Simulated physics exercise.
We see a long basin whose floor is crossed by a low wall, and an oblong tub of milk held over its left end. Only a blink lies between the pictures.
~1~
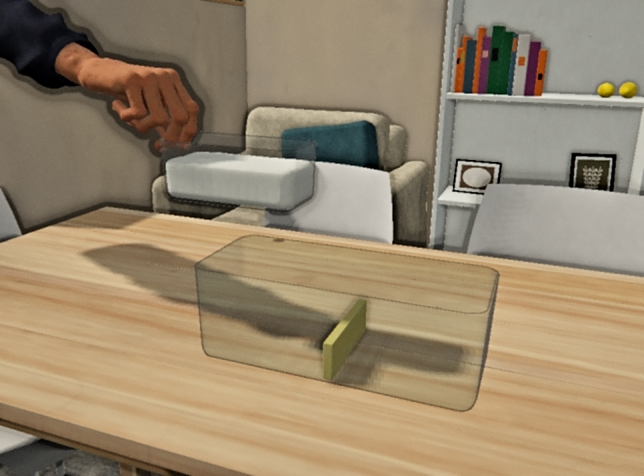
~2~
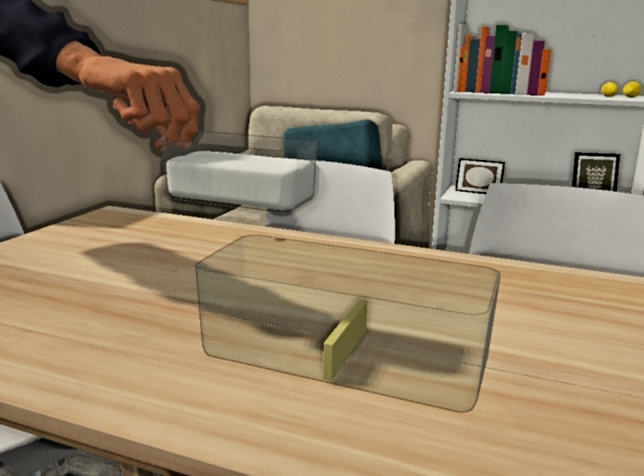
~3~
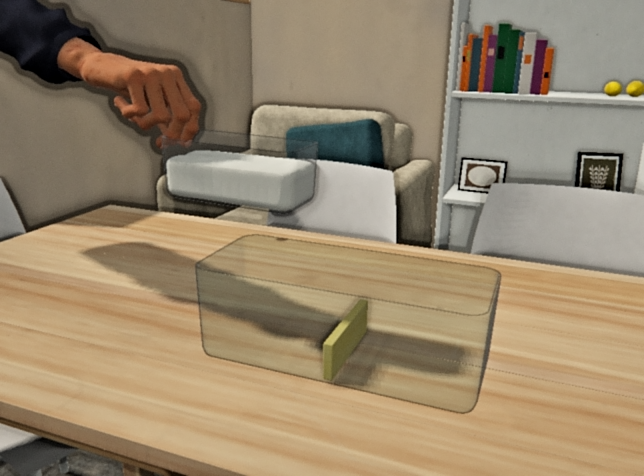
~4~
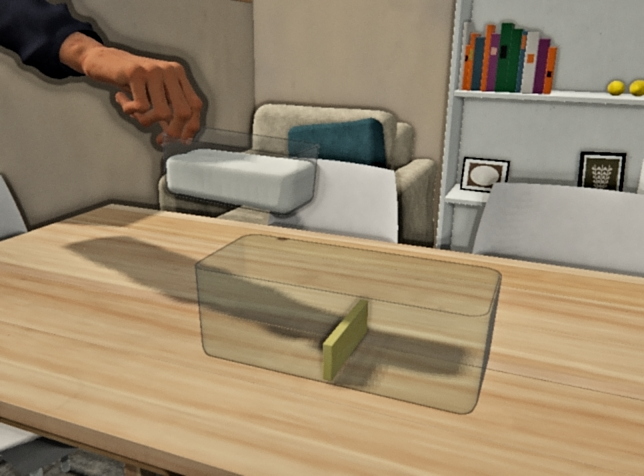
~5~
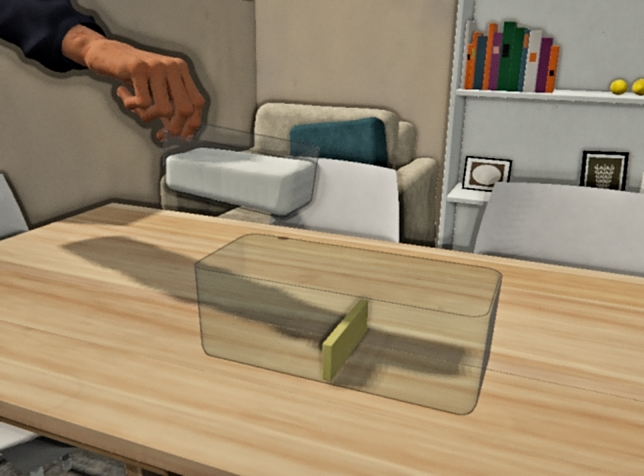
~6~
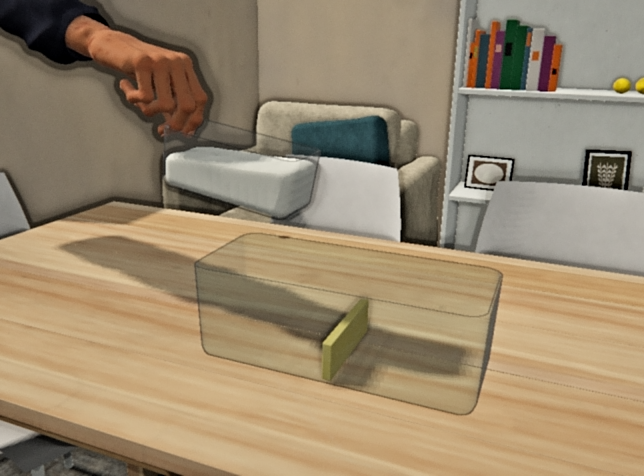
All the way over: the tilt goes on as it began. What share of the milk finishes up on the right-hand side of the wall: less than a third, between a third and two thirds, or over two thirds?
Lands in the middle band.
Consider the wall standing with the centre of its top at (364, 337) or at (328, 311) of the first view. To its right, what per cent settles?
Near 30 % and 65 %.
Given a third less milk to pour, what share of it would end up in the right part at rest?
Estimate: Around 15 per cent.
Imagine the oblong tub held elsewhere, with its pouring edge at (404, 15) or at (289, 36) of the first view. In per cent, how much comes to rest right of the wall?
Estimate, first then second: 80 per cent and 55 per cent.
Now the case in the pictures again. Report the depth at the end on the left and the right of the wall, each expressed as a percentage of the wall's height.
Once it settles, the left reaches around 30 and the right around 30.
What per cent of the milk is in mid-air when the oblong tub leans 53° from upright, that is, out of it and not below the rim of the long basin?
Share in flight: Approx. 25 %.
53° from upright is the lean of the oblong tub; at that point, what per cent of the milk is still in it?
I'd put it near 60 %.
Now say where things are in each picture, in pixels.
Tilt 0°; pouring edge (305, 148); surface from (183, 156) to (305, 167); the long basin's rim runs from (221, 251) to (494, 292); the wall's top is at (347, 321), in the first picture.
Tilt 0°; pouring edge (306, 148); surface from (184, 155) to (306, 167), in the second picture.
Tilt 1°; pouring edge (307, 149); surface from (184, 154) to (306, 168), in the third picture.
Tilt 3°; pouring edge (307, 152); surface from (184, 154) to (306, 169), in the fourth picture.
Tilt 6°; pouring edge (308, 155); surface from (184, 153) to (307, 168), in the fifth picture.
Tilt 9°; pouring edge (309, 158); surface from (184, 152) to (307, 168), in the sixth picture.
A moment on, the oblong tub is tipped part way and 58 per cent is still to pour, 5 is left of the wall and 11 right of it.
Next, the oblong tub is tipped on its side and 15 per cent is still to pour, 29 is left of the wall and 50 right of it.
Then the oblong tub is tipped on its side and 3 per cent is still to pour, 45 is left of the wall and 51 right of it.
Later the oblong tub is tipped on its side and 0 per cent is still to pour, 49 is left of the wall and 51 right of it.
In the end 49 per cent lies left of the wall, 51 right of it and 0 outside.
